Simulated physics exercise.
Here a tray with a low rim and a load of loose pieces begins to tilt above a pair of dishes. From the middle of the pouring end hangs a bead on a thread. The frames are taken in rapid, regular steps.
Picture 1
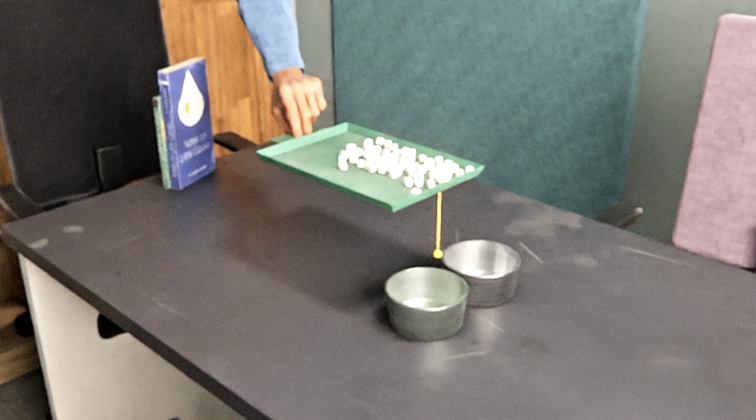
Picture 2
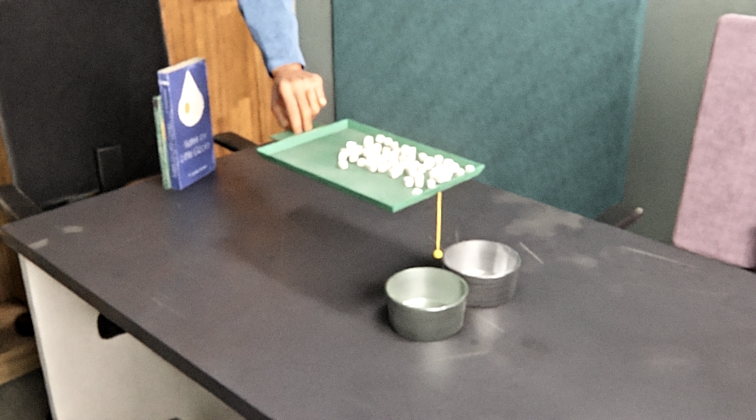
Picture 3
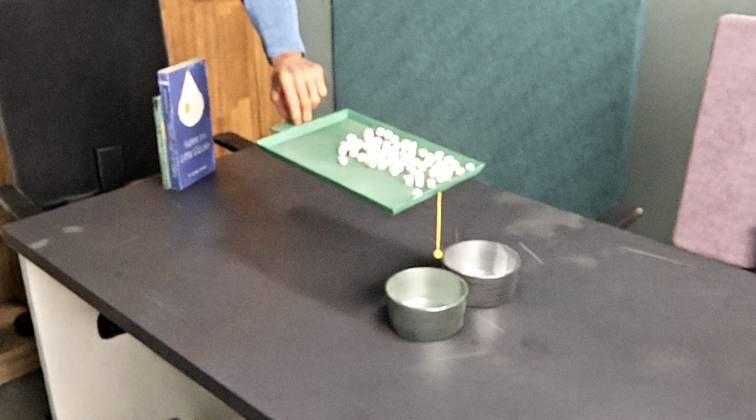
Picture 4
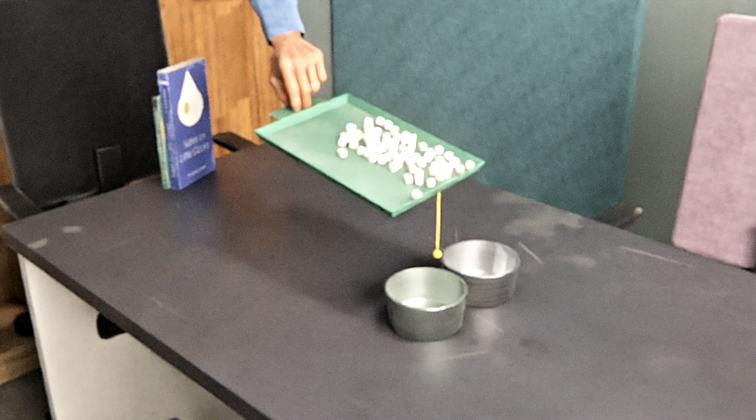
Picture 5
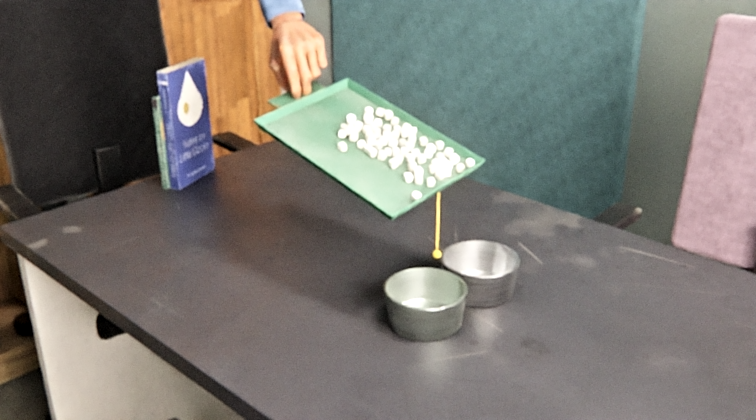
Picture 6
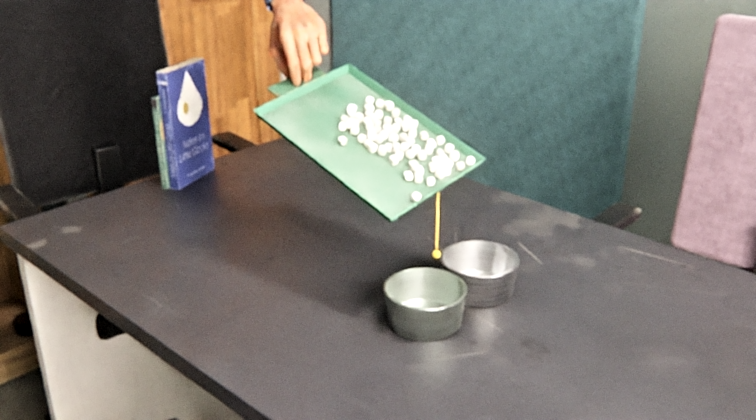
A hand held a green tray of white sugar cubes above two metal dishes on a dark table, then raised the far end steadily, tilting it toward the dishes while the cubes stayed bunched together.
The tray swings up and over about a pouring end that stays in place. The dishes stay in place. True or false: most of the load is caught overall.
True.
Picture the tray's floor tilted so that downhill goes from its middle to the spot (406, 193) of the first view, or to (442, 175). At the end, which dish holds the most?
In the first case it's the one on the left, in the second the one on the right.
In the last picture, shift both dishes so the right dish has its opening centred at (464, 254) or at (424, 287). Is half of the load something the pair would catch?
Taking them in turn, it's beyond half and then beyond half.
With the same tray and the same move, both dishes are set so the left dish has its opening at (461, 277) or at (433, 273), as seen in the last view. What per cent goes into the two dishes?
First 10 per cent, second 30 per cent.
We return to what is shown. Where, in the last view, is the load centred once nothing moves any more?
The centre ends up roughly at (424, 320).
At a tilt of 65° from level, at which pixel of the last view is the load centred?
I'd mark it close to (408, 205).
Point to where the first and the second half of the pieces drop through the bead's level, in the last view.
The opening half passes (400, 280), the closing half (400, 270).
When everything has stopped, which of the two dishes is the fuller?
It's the leftmost dish that ends with more.
Shortly afterwards, tray tipped steeply; the bulk on the tray; near a quarter in the air.
Next, tray tipped past a quarter turn; the bulk in the left dish; near a quarter outside both.
Some moments later, tray tipped past a quarter turn; near two thirds in the left dish; near a quarter outside both.
In the end, tray tipped past a quarter turn; near two thirds in the left dish; none at all in the right dish; near a quarter outside both.
